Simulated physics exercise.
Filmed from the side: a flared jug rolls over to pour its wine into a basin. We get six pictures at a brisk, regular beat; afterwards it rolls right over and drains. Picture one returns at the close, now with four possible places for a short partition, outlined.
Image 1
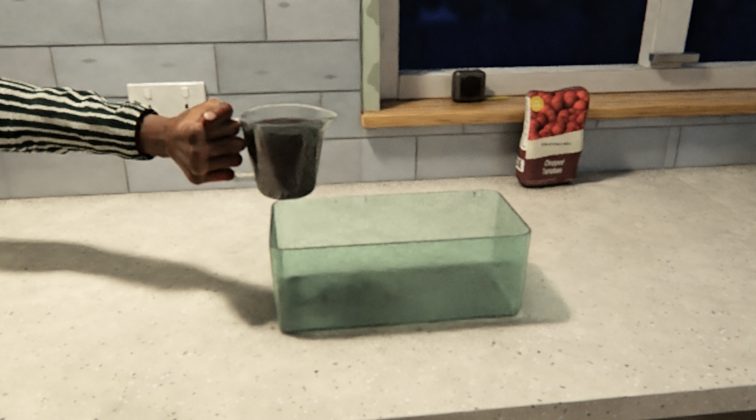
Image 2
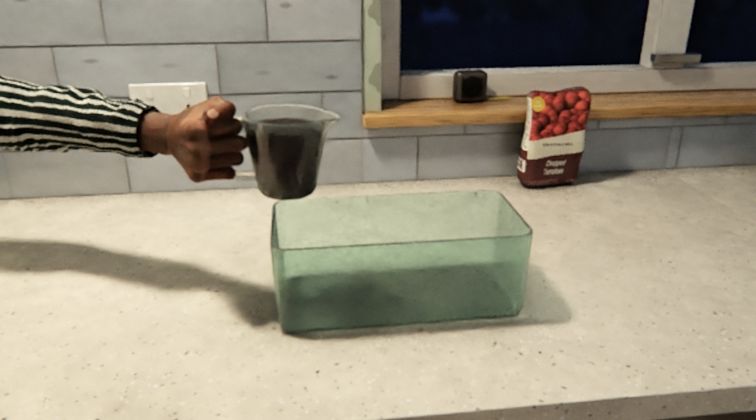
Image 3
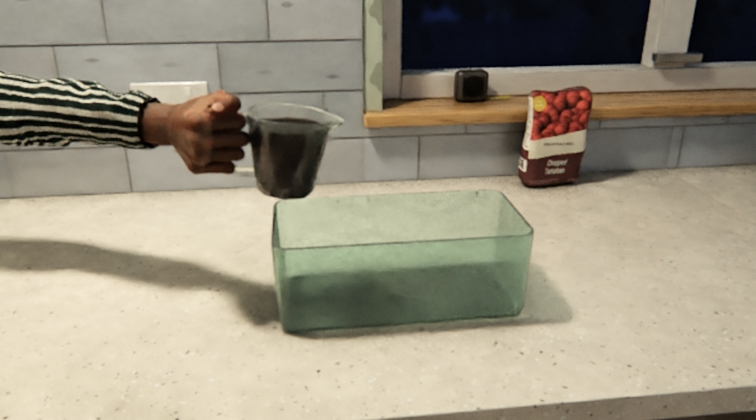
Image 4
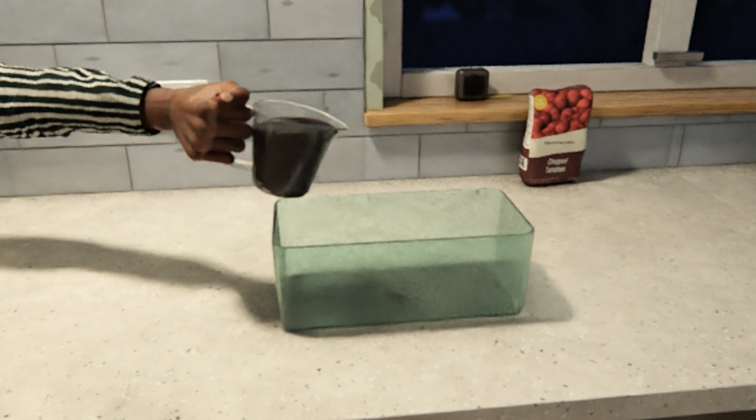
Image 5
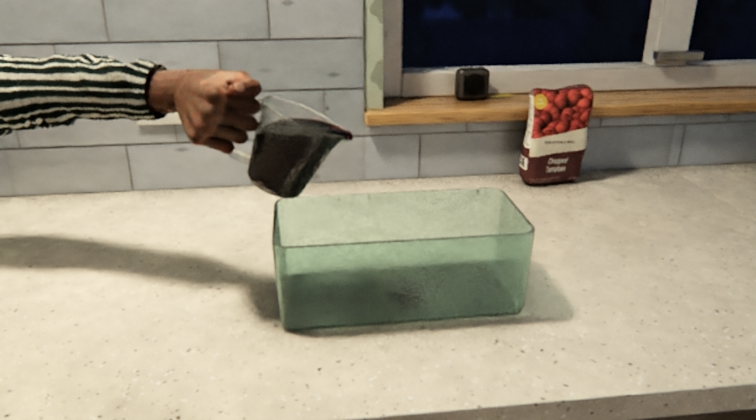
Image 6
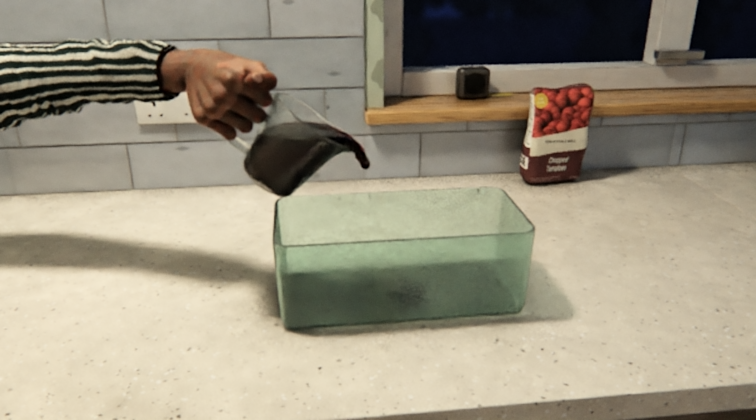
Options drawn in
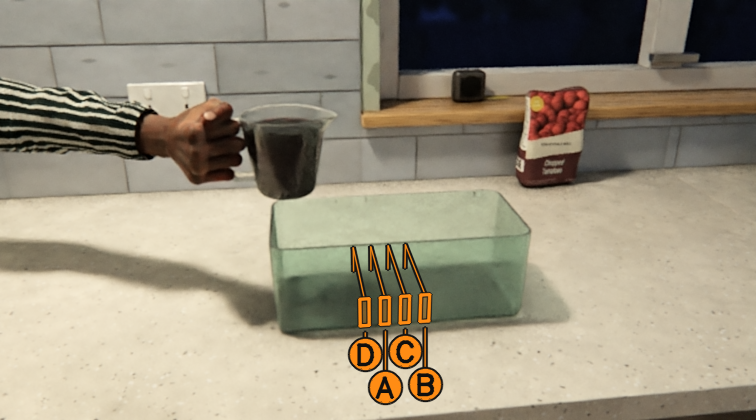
On a kitchen counter, a hand tilts a jug until dark liquid passes its lip.
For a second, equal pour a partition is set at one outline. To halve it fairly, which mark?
A.
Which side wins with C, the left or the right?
The left side.
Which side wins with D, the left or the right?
The right one.
On the marked copy, A at (385, 331); B at (425, 328); C at (405, 329); D at (365, 332).
For position A, about 55 % ends left of the wall and 45 % right of it.
For position B, about 92 % ends left of the wall and 7 % right of it.
For position C, about 87 % ends left of the wall and 12 % right of it.
For position D, about 22 % ends left of the wall and 78 % right of it.
